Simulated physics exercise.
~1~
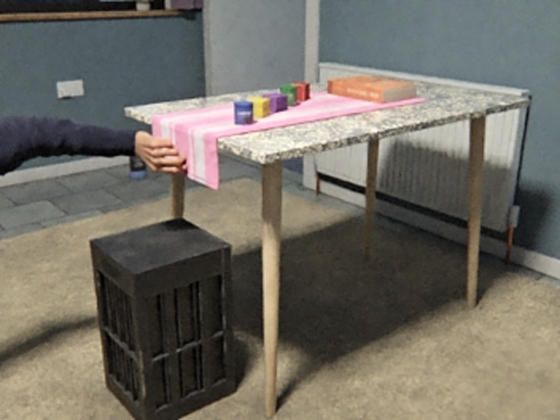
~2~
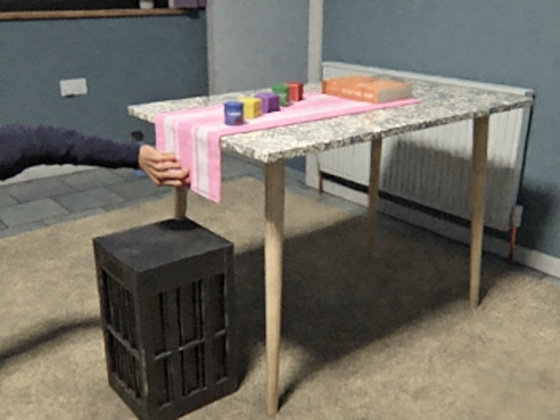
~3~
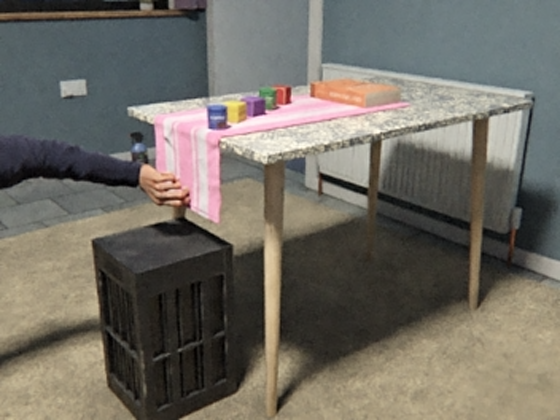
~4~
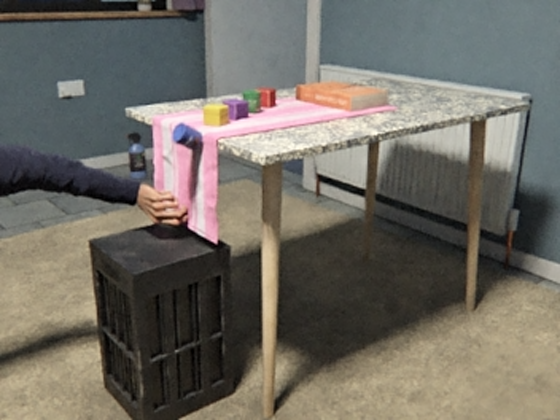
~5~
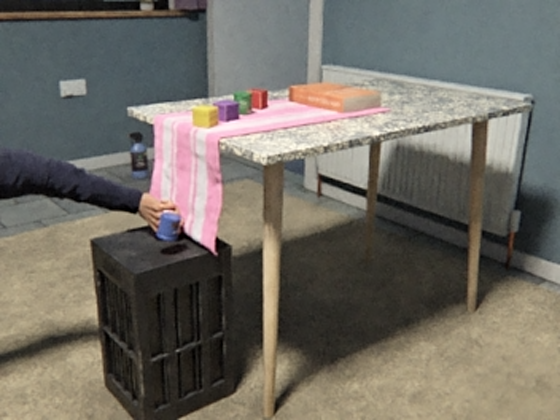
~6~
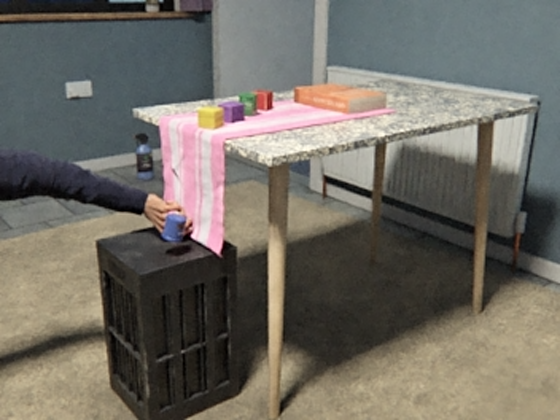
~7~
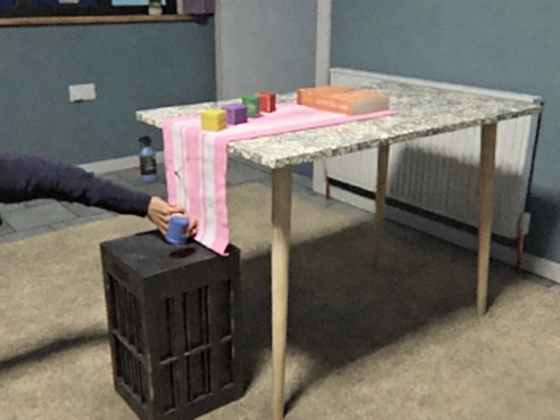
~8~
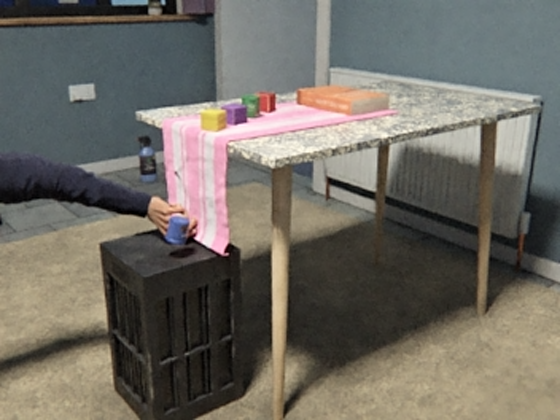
Hand pulling a pink scarf down off a speckled table, blue pot tipping over the edge onto black crate, coloured cubes staying on top.
